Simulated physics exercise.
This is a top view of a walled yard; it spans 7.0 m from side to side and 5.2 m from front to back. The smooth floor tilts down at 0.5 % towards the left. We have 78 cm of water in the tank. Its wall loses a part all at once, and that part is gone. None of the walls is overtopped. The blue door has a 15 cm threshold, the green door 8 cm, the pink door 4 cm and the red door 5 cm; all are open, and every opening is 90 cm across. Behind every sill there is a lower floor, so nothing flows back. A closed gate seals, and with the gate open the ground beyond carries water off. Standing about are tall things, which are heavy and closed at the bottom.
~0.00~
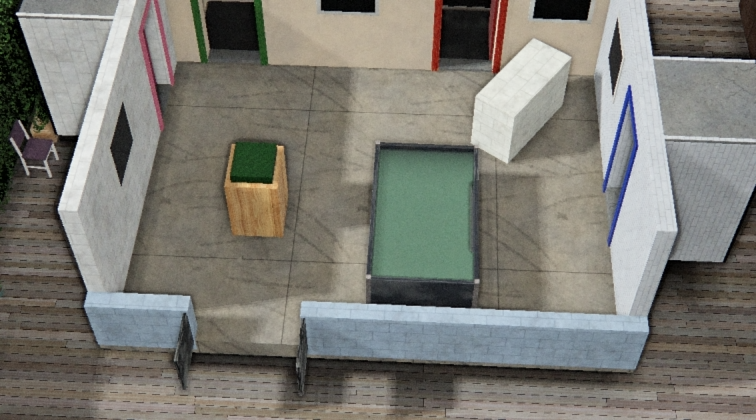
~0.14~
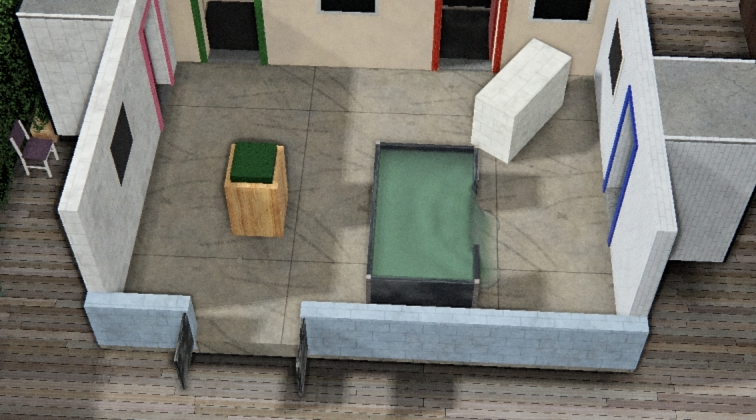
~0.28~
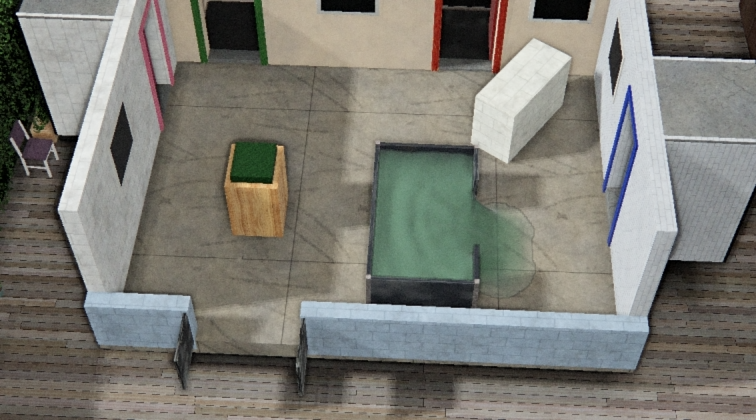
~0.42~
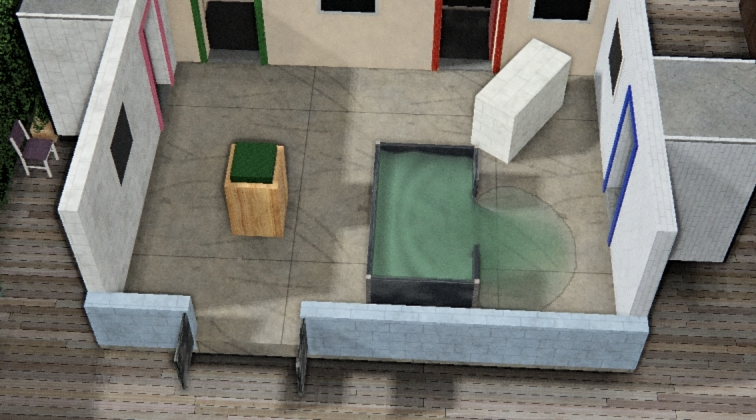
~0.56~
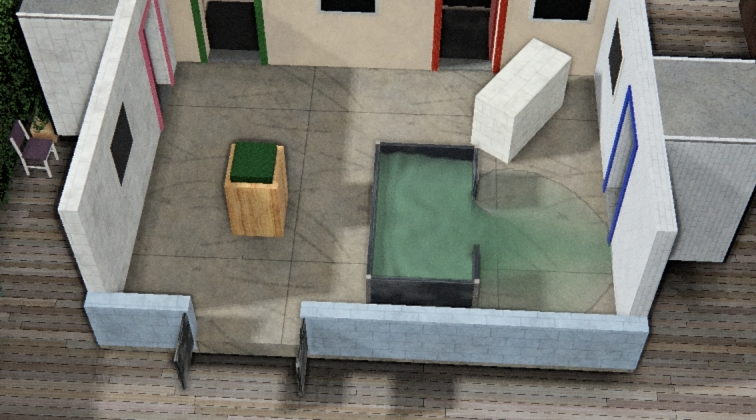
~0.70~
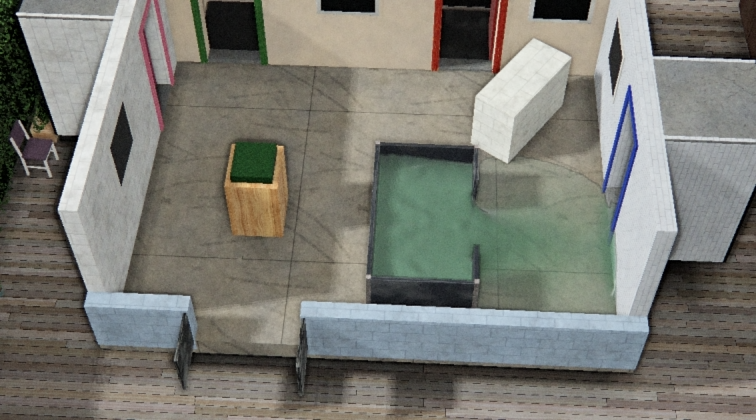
Walled yard with coloured doorways, a gap opening in the tank's right side and green water spreading across the floor rightward.
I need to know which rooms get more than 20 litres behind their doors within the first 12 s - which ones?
Outcome: The blue door overruns the limit. The green door stops short of the limit. The pink door overruns the limit. The red door stops short of the limit.
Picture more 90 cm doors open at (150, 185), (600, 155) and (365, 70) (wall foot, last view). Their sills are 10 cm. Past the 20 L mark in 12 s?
In that order: Short of it, beyond it, short of it.
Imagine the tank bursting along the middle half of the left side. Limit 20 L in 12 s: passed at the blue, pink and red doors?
Then: Blue short of it, pink beyond it, red beyond it.
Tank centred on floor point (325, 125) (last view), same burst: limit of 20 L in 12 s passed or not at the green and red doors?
Lab note: Green door limit not exceeded; red door limit exceeded.
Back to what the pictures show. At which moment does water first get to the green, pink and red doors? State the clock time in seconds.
Times: Green 5.0 seconds, pink 6.0 seconds, red 2.6 seconds.
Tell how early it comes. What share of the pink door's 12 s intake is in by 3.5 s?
It comes to about 0 per cent.
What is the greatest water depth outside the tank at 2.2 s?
It gets to some 37 cm.
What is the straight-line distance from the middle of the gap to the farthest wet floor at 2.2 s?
About 4.0 m out.
After 1.4 s water covers 20 % of the floor and is deepest (56 cm) near (609, 343); blue door 38 cm at the sill, 76 L in, green door not reached, pink door not reached, red door not reached.
After 2.2 s water covers 25 % of the floor and is deepest (37 cm) near (601, 258); blue door 30 cm at the sill, 171 L in, green door not reached, pink door not reached, red door not reached.
After 3.5 s water covers 40 % of the floor and is deepest (30 cm) near (586, 81); blue door 25 cm at the sill, 236 L in, green door not reached, pink door not reached, red door 6 cm at the sill, 0 L in.
After 7.0 s water covers 85 % of the floor and is deepest (20 cm) near (585, 209); blue door 17 cm at the sill, 275 L in, green door 2 cm at the sill, 0 L in, pink door 10 cm at the sill, 3 L in, red door 4 cm at the sill, 3 L in.
After 12.0 s water covers 95 % of the floor and is deepest (13 cm) near (596, 342); blue door 10 cm at the sill, 280 L in, green door 7 cm at the sill, 1 L in, pink door 9 cm at the sill, 43 L in, red door 2 cm at the sill, 3 L in.
